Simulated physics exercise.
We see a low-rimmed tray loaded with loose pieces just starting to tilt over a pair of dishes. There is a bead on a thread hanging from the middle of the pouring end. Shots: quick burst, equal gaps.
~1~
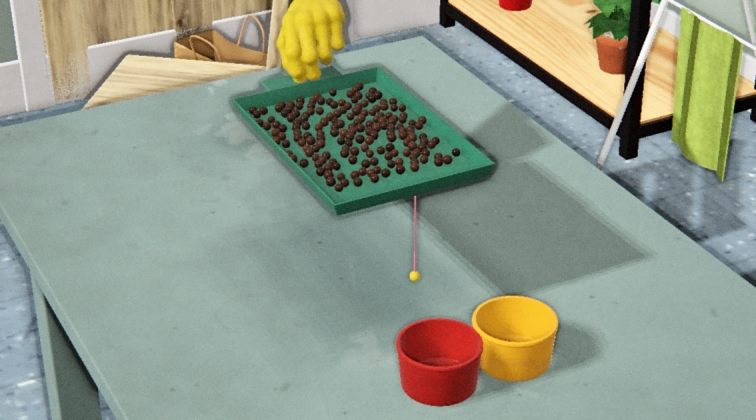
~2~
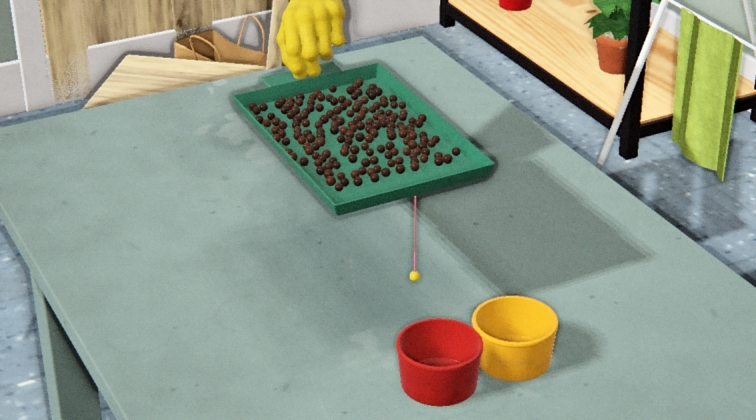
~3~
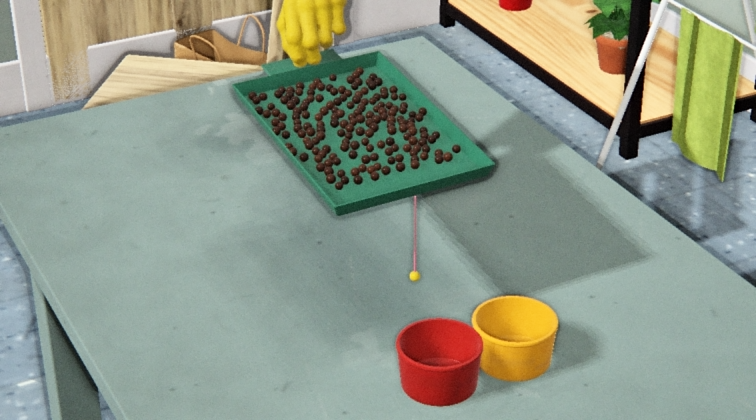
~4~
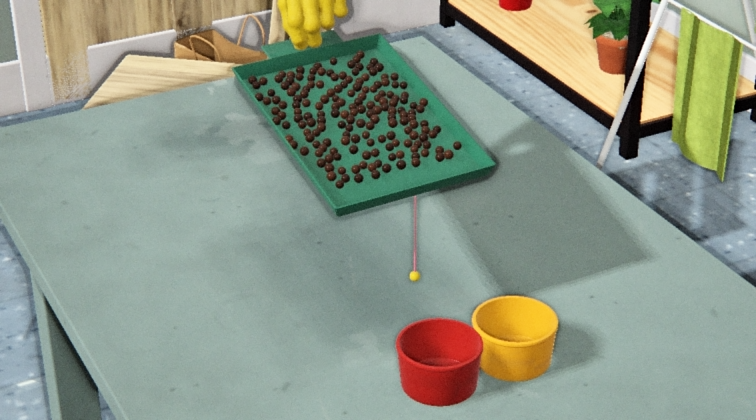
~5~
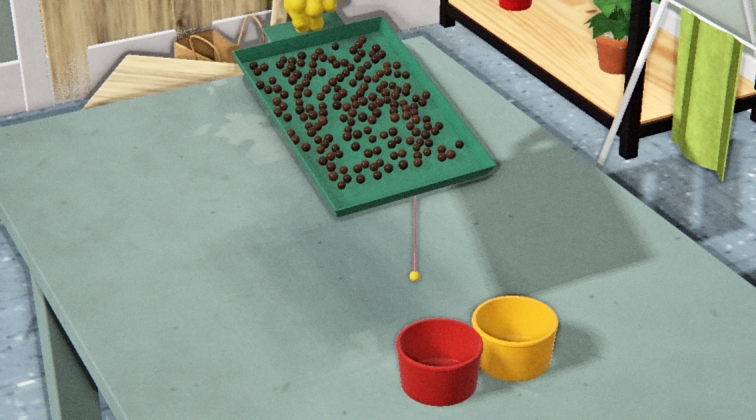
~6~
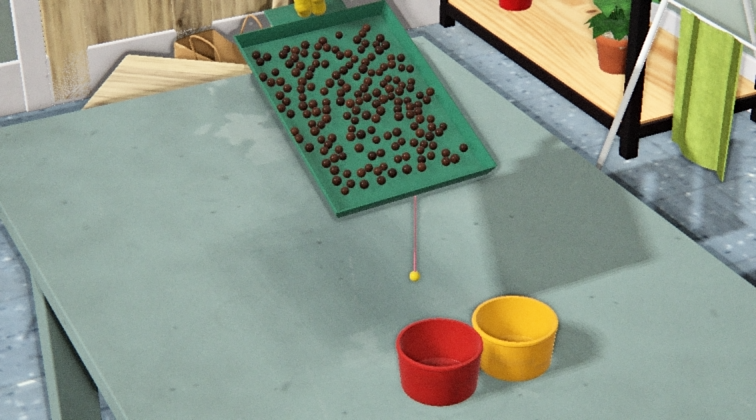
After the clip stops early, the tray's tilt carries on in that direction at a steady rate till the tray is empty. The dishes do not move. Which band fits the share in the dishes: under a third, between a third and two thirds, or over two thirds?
The result will be a low catch, beneath a third of the load.
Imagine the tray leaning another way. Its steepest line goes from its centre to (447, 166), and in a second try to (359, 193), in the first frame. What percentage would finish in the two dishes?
Well, 0 percent for one and then 0 percent for the other.
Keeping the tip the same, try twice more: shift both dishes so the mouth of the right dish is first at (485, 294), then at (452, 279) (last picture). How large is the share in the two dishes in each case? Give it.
Trial 1: 60 percent; trial 2: 10 percent.
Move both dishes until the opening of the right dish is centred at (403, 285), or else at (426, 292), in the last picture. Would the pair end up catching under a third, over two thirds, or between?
The earlier try, below one third; the later try, under a third.
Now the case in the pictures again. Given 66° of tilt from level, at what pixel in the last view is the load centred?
Around (410, 222).
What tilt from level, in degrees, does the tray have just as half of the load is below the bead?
About 80°.
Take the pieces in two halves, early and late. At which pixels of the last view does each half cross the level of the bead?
Around (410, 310) at first; around (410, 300) after that.
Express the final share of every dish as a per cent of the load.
The left dish holds 10 % and the right dish holds 0 %.
Soon after the last picture, tray tipped steeply; about half on the tray; a small part in the left dish; a stray few in the right dish; about a quarter outside both; about a quarter in the air.
A little later, tray tipped past a quarter turn; a small part in the left dish; a stray few in the right dish; most outside both; a small part in the air.
Later still, tray tipped past a quarter turn; a small part in the left dish; a stray few in the right dish; most outside both.
By the end, tray tipped past a quarter turn; a small part in the left dish; a stray few in the right dish; most outside both.
